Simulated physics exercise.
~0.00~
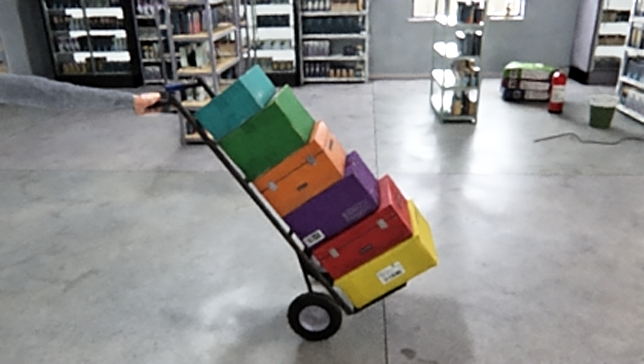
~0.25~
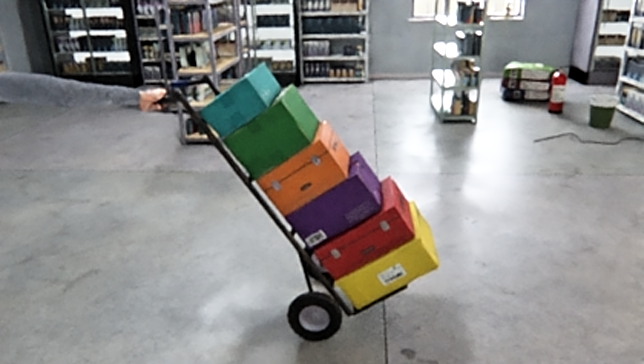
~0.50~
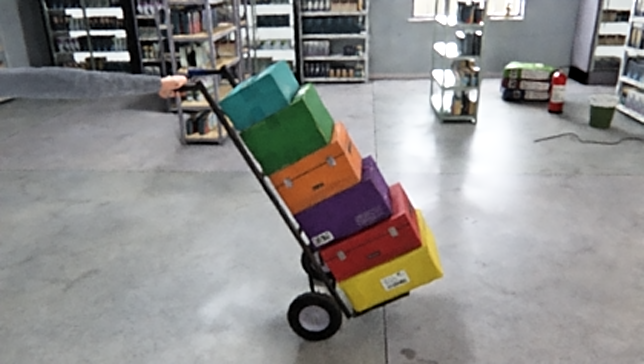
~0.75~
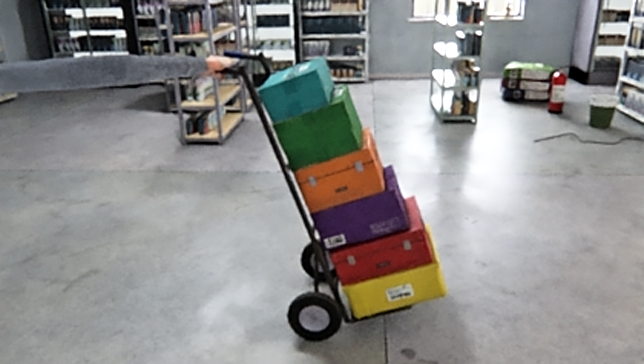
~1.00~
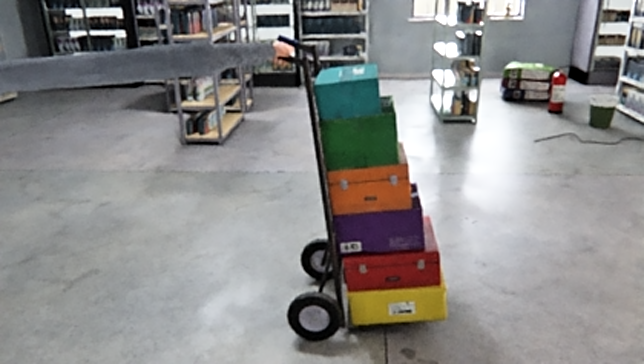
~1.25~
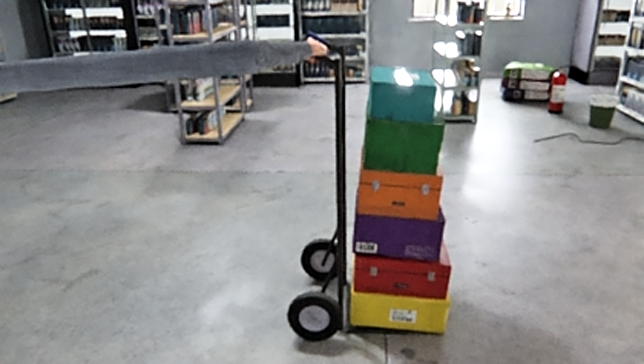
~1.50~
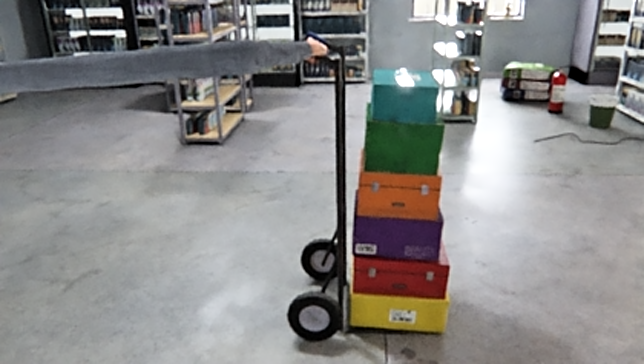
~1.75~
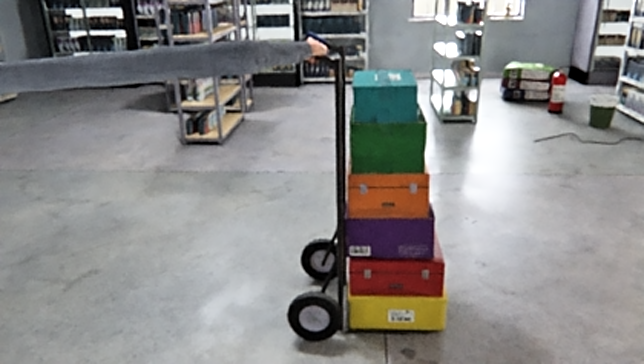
A loaded hand truck tips upright under a hand, its stacked boxes rocking but staying put.
